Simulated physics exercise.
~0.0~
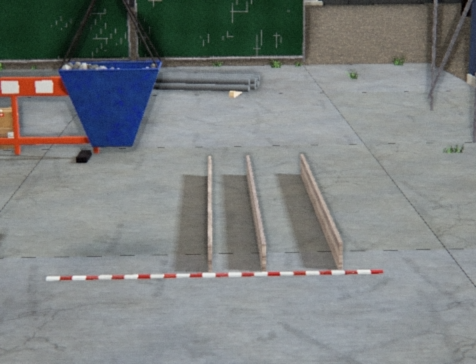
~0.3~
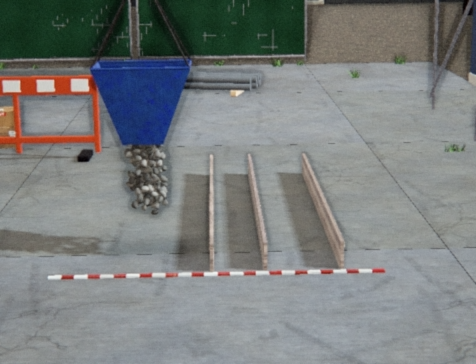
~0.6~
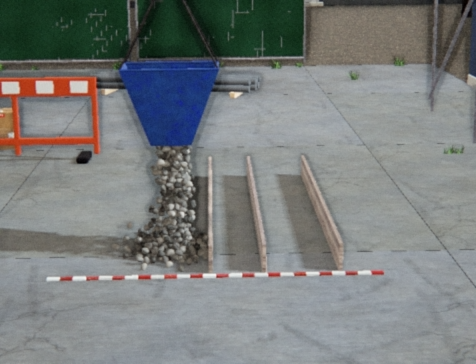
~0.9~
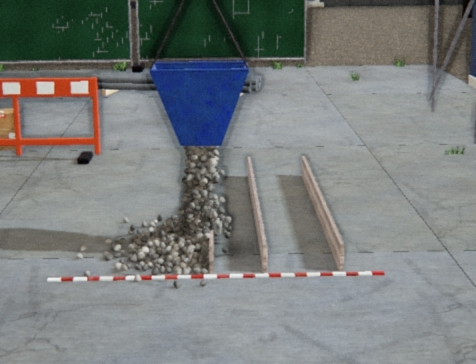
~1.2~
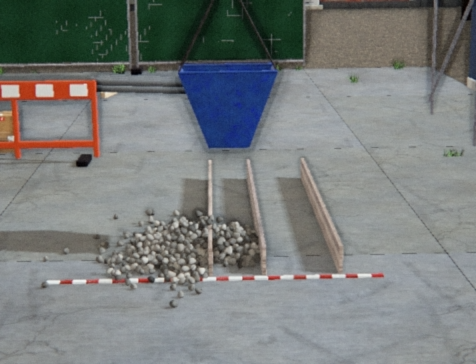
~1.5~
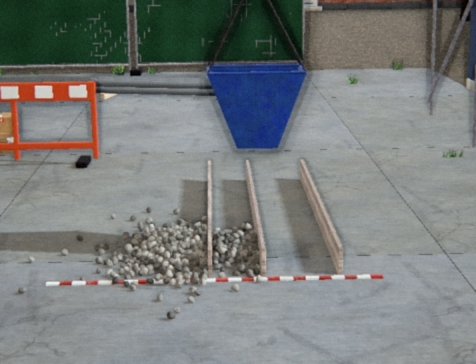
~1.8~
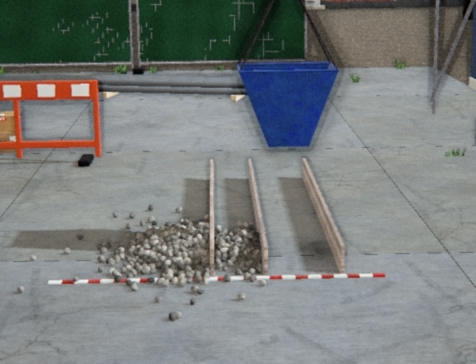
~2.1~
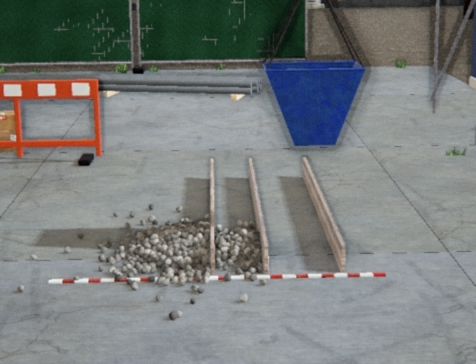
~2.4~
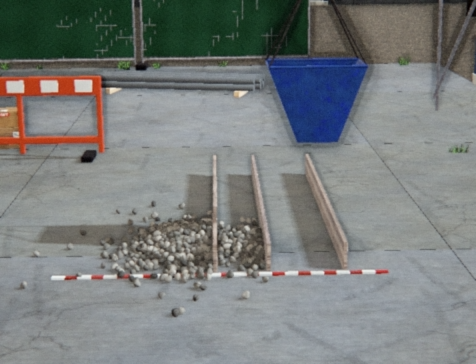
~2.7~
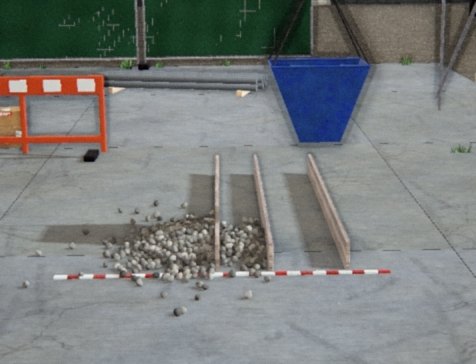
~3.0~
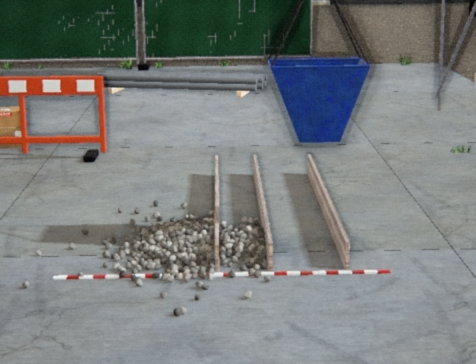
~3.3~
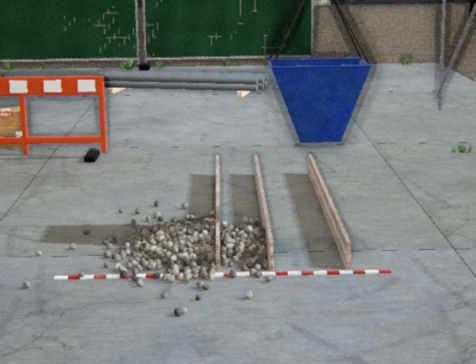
A blue skip moved steadily right, pouring grey cobbles from its bottom until it was empty, then stopped beyond the three upright planks. Most of the stones settled in a heap left of the planks, with some in the left bay and none in the right.
